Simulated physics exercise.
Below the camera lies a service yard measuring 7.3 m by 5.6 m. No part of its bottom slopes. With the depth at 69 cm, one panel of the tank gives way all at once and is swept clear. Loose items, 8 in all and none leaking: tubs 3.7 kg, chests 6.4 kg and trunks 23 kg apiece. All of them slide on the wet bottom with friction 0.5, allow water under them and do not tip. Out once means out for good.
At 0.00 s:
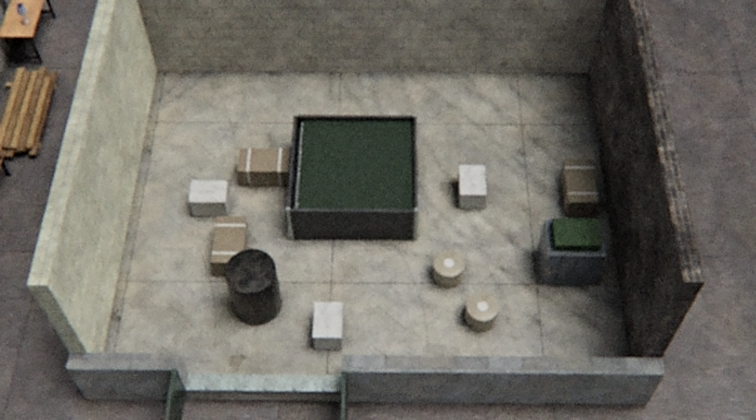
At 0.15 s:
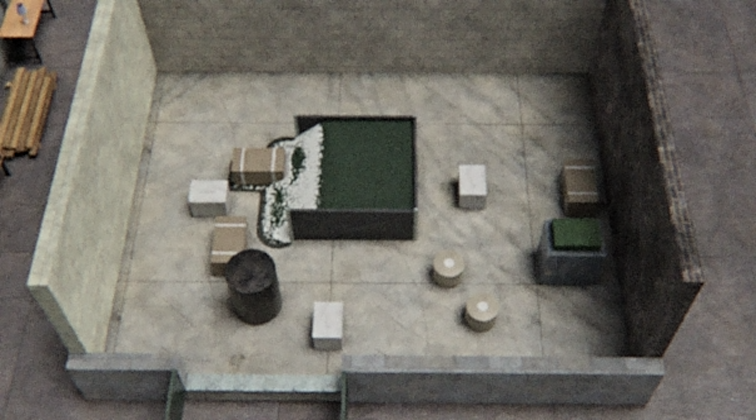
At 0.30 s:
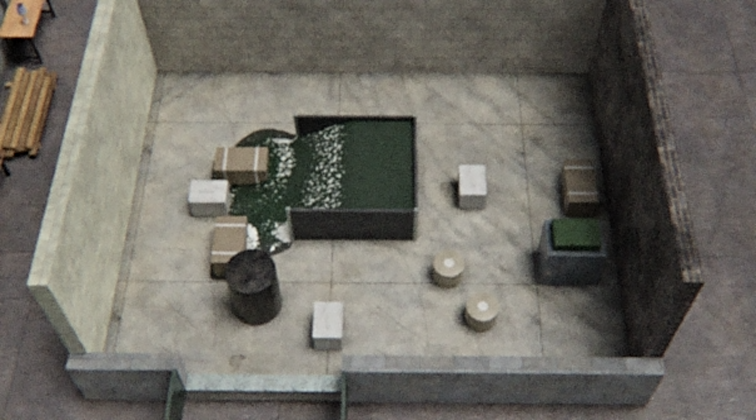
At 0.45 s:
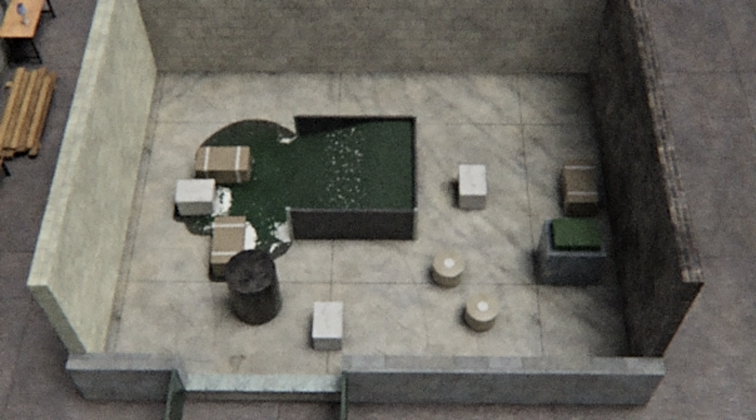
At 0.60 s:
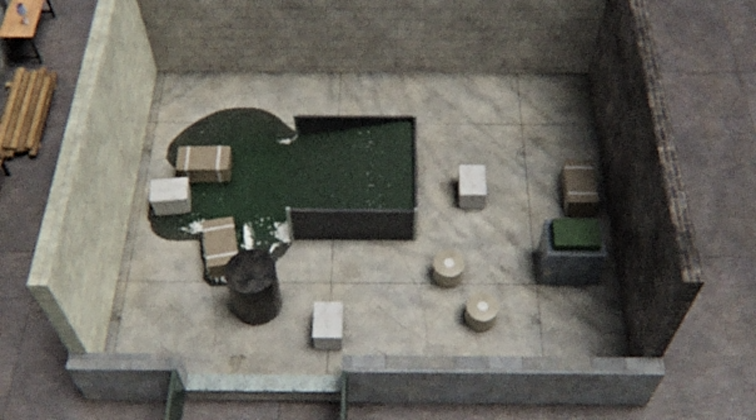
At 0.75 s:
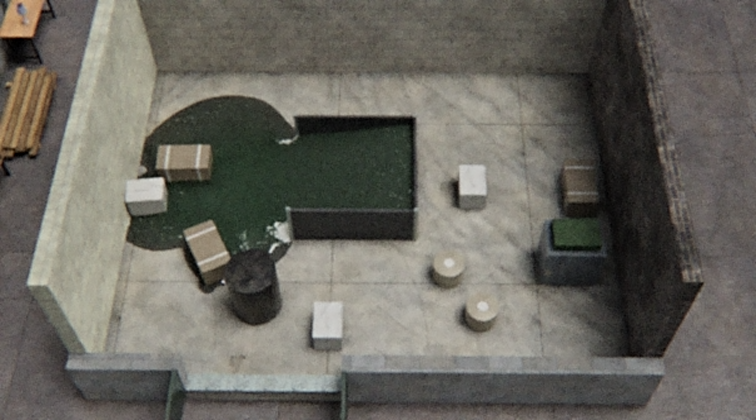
In a walled yard, the left side of a dark tank gave way and green water poured out, spreading across the floor and pushing two brown boxes and a white one to the left.
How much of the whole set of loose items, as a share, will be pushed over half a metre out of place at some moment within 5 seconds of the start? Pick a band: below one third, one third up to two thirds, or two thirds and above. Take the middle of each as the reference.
The share is one third up to two thirds.
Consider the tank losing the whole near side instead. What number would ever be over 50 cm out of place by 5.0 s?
Count: 3.
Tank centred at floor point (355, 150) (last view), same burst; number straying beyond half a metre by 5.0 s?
The count would be 4.
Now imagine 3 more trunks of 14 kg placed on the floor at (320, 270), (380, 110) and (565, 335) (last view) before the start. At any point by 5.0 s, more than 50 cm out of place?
In the order asked: Below the mark; above the mark; below the mark.
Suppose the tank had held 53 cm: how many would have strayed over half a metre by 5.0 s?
That would make 4 of them.
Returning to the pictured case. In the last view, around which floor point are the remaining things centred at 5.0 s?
That lands at roughly (410, 254).
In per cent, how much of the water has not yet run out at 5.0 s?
92 %.
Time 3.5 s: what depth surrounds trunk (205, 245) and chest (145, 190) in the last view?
Roughly 5 and 16 cm.
After 1.1 s 3 of 8 are over 50 cm from their spots; 2 afloat.
After 2.2 s 3 of 8 are over 50 cm from their spots; 2 afloat.
After 3.5 s 3 of 8 are over 50 cm from their spots; 2 afloat.
After 5.0 s 4 of 8 are over 50 cm from their spots, and 4 have been at some point; 2 afloat.
